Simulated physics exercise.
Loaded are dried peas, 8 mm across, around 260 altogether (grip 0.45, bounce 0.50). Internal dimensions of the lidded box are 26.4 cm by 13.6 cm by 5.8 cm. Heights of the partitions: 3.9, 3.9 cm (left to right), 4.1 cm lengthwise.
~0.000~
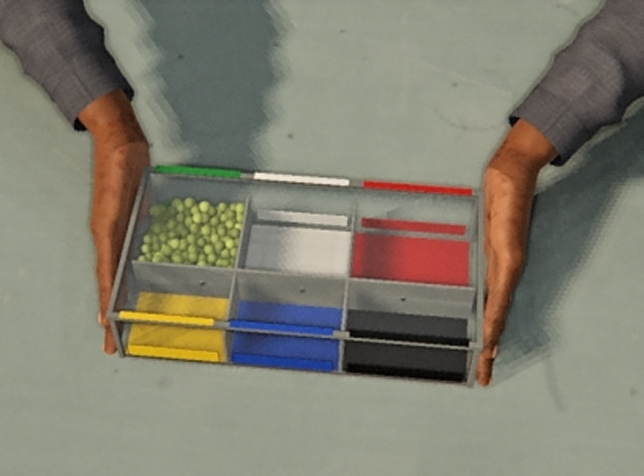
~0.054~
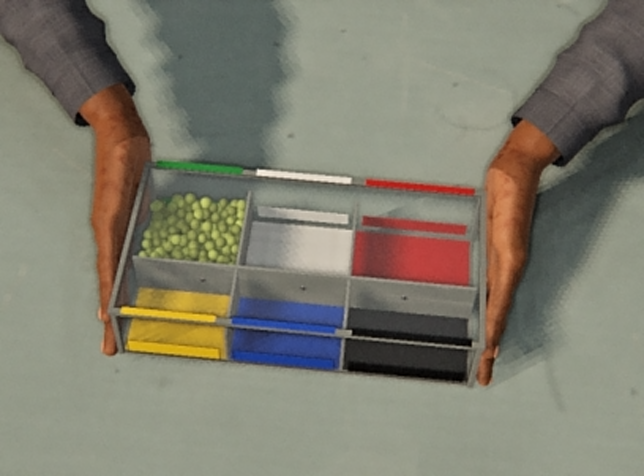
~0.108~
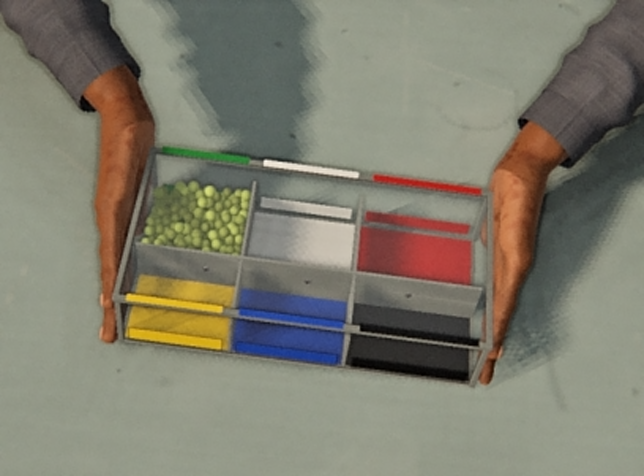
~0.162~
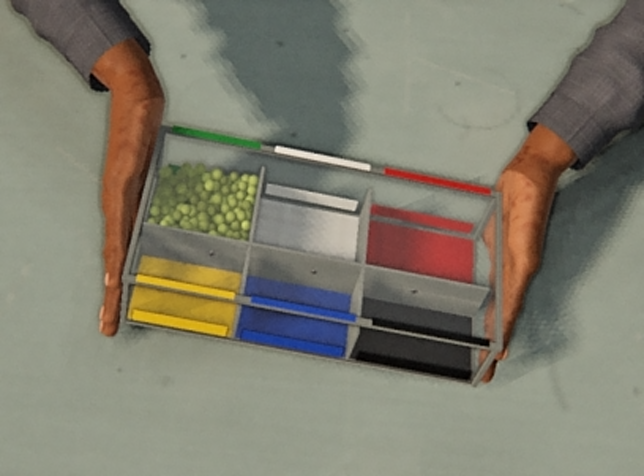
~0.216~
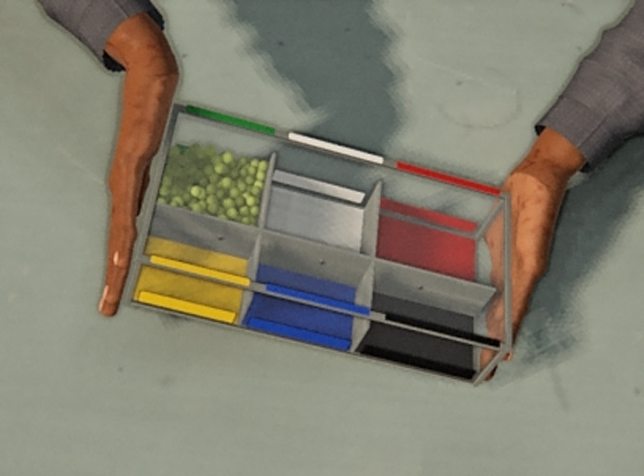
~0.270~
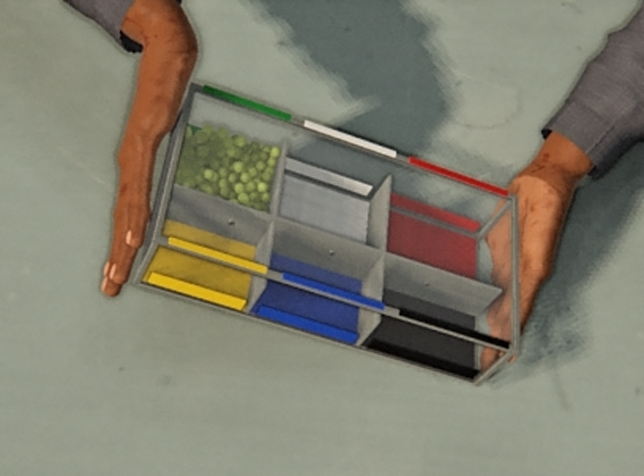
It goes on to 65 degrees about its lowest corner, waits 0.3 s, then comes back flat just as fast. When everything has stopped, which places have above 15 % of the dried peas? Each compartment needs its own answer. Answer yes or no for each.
Red compartment: No, blue compartment: No, green compartment: Yes, yellow compartment: No, white compartment: Yes, black compartment: No.
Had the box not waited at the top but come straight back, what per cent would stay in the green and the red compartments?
Result - green: 70 %, red: 5 %.
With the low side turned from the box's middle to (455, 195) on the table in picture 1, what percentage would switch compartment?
Roughly 15 % of the pieces.
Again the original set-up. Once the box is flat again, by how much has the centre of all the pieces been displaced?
I'd put it at close to 4.5 cm.
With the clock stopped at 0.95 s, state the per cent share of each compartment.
Red = 0, blue = 0, green = 75, yellow = 0, white = 20, black = 0 (per cent).
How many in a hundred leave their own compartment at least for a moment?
30 %, roughly.
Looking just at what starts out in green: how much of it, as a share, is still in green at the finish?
About 70 in a hundred.
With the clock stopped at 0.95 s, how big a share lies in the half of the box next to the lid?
Close to 20 in a hundred.
Then, at 0.95 s, tilt 65 degrees; green 75 %, white 20 %.
After 1.41 s, tilt 33 degrees; red 5 %, green 70 %, white 20 %.
After 1.93 s, tilt 0 degrees; red 5 %, green 70 %, white 20 %.
By 2.6 s all is still; red 5 %, blue 0 %, green 70 %, yellow 0 %, white 20 %, black 0 %.
